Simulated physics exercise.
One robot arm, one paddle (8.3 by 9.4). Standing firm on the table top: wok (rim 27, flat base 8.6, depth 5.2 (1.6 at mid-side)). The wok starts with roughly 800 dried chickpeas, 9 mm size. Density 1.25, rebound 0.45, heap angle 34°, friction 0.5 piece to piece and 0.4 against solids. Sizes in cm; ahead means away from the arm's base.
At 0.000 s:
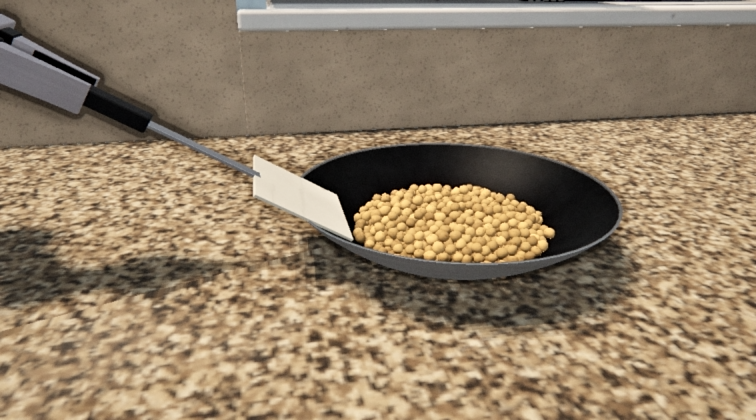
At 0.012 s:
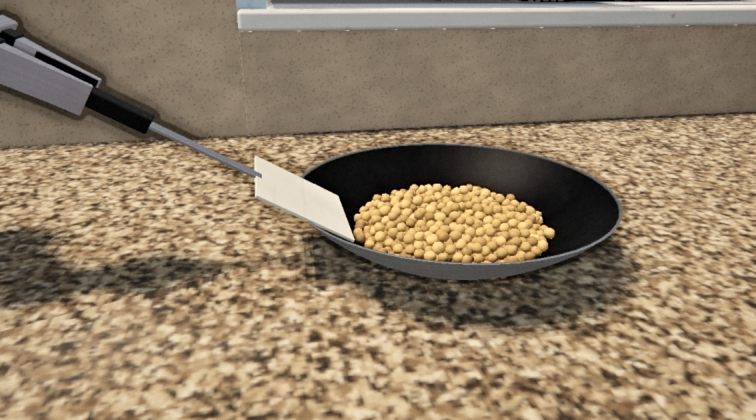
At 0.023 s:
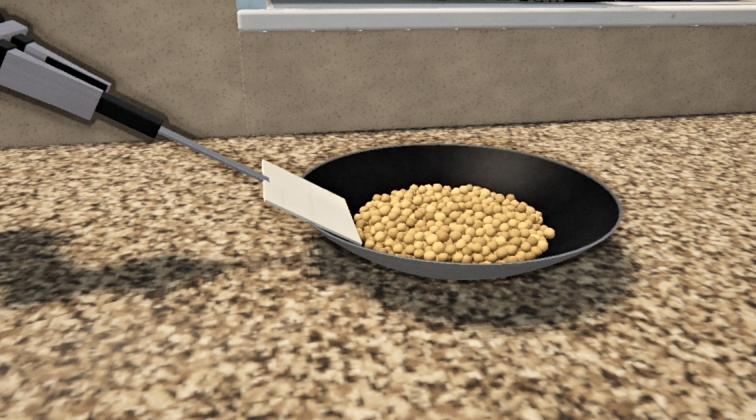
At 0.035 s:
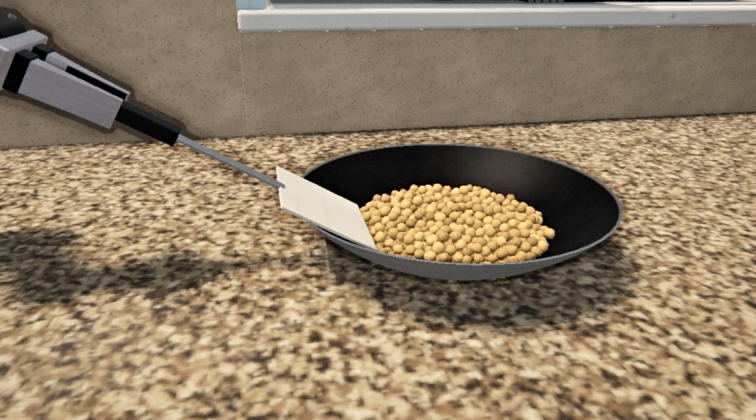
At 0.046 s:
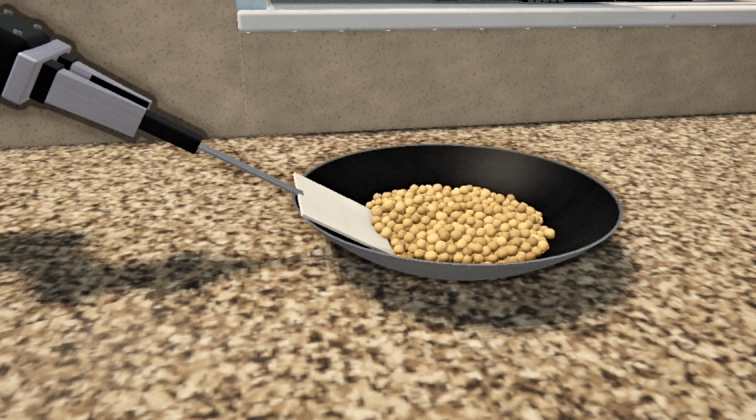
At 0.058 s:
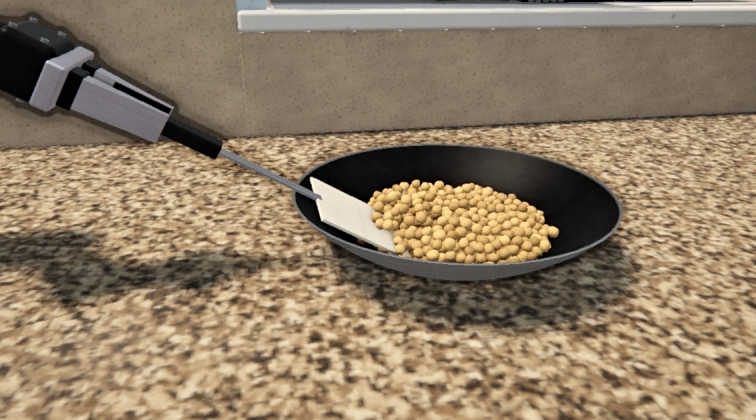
Robot arm easing a pale flat paddle rightward into a black wok, nudging the near edge of a heap of chickpeas.
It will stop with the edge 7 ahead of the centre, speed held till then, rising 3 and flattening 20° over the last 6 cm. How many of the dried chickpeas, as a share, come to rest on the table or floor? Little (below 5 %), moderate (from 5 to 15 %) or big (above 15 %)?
Answer: Big; above 15 % of the dried chickpeas finish on the table or floor.
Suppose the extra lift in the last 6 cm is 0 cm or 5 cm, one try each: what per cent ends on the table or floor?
About 20 and 25 per cent.
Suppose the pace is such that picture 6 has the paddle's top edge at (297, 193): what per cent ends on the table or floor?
Some 20 per cent.
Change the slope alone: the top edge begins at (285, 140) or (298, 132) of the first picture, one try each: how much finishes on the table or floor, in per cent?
About 35 and 40 per cent.
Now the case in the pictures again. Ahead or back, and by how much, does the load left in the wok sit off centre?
Some 4.0 cm ahead.
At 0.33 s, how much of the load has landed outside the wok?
About 15 per cent.
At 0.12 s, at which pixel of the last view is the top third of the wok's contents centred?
At about (474, 199).
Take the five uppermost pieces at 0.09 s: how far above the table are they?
Roughly 7 cm.
After 0.09 s, sloping 31°, highest piece 8 above the table; 801 in the wok.
After 0.12 s, sloping 25°, highest piece 11 above the table; 800 in the wok, 1 on the blade or in flight.
After 0.33 s, sloping 11°, highest piece 12 above the table; 581 in the wok, 114 on the table or floor, 106 on the blade or in flight.
After 1.38 s, sloping 11°, highest piece 5 above the table; 577 in the wok, 224 on the table or floor.
At rest, 577 in the wok, 224 on the table or floor. That is 28 % on the table or floor.
